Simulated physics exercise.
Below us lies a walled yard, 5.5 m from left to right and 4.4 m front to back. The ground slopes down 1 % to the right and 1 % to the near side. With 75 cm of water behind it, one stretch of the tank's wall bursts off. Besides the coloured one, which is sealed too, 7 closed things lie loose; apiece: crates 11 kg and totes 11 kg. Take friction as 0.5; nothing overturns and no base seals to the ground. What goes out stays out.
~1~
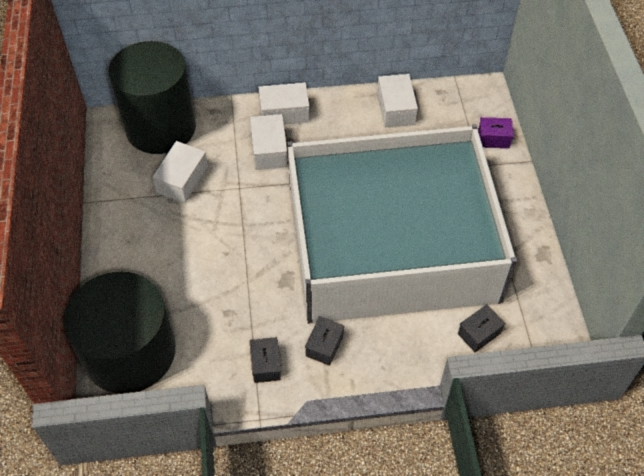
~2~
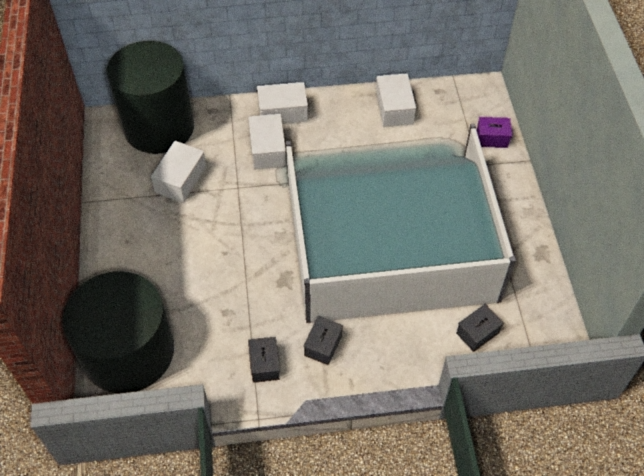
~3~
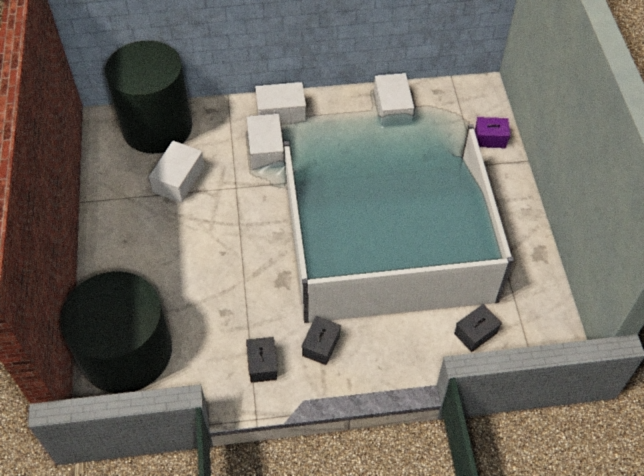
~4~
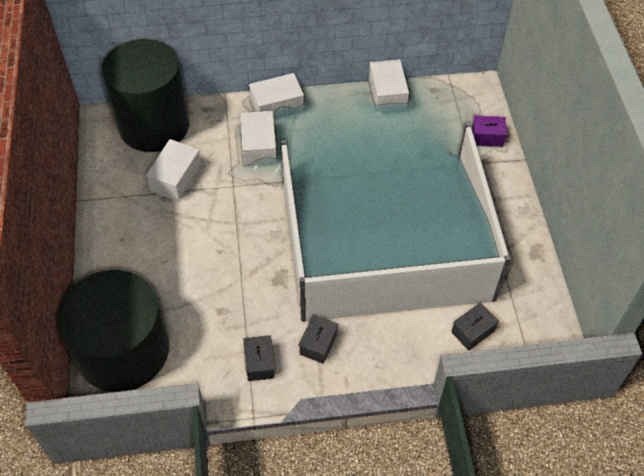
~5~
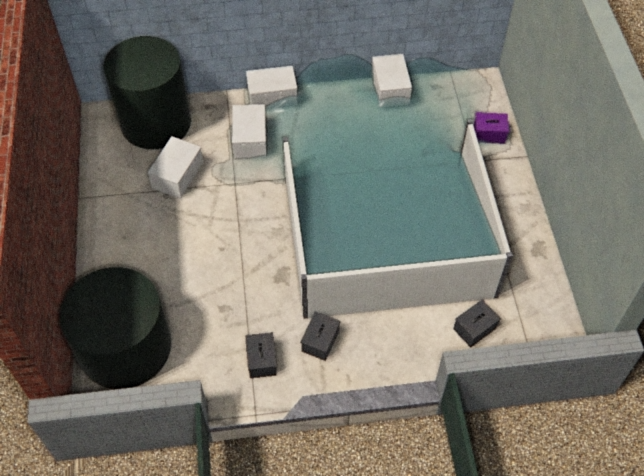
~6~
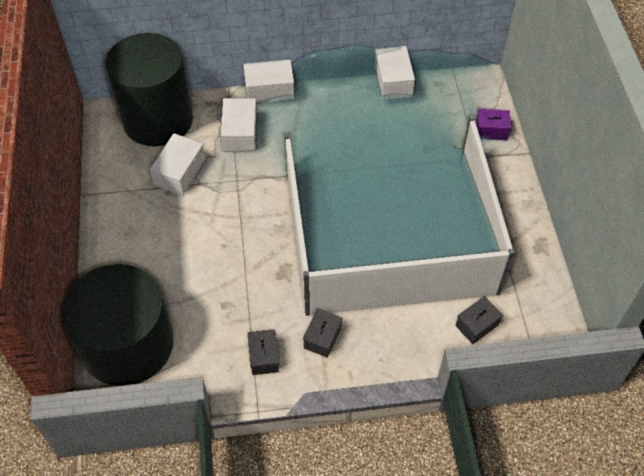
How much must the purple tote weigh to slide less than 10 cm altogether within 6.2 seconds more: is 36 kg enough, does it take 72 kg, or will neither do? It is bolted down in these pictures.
Verdict: Neither load is enough.
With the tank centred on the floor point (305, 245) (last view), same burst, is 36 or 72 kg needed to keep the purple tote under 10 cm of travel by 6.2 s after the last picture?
In that case neither weight holds it.
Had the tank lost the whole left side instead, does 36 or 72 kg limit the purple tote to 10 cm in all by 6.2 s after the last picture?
In that case only the higher weight holds it.
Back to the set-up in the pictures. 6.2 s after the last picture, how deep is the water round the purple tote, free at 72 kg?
About 8 cm.
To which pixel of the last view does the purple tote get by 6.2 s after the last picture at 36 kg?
Near (541, 271).
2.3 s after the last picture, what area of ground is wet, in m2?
About 21 m2.
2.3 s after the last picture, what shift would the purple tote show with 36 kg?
Roughly 120 cm.
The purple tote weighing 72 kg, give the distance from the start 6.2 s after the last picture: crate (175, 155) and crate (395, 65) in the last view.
In turn: 140 cm, 140 cm.
Then, 0.6 s after the last picture the purple tote would be 0 cm from its start with 36 kg and 0 cm from its start with 72 kg; 6 cm of water round it then.
Then, 2.3 s after the last picture the purple tote would be 130 cm from its start with 36 kg and 38 cm from its start with 72 kg; 17 cm of water round it then.
Then, 4.2 s after the last picture the purple tote would be 224 cm from its start with 36 kg and 42 cm from its start with 72 kg; 9 cm of water round it then.
Then, 6.2 s after the last picture the purple tote would be 224 cm from its start with 36 kg and 42 cm from its start with 72 kg; 8 cm of water round it then.
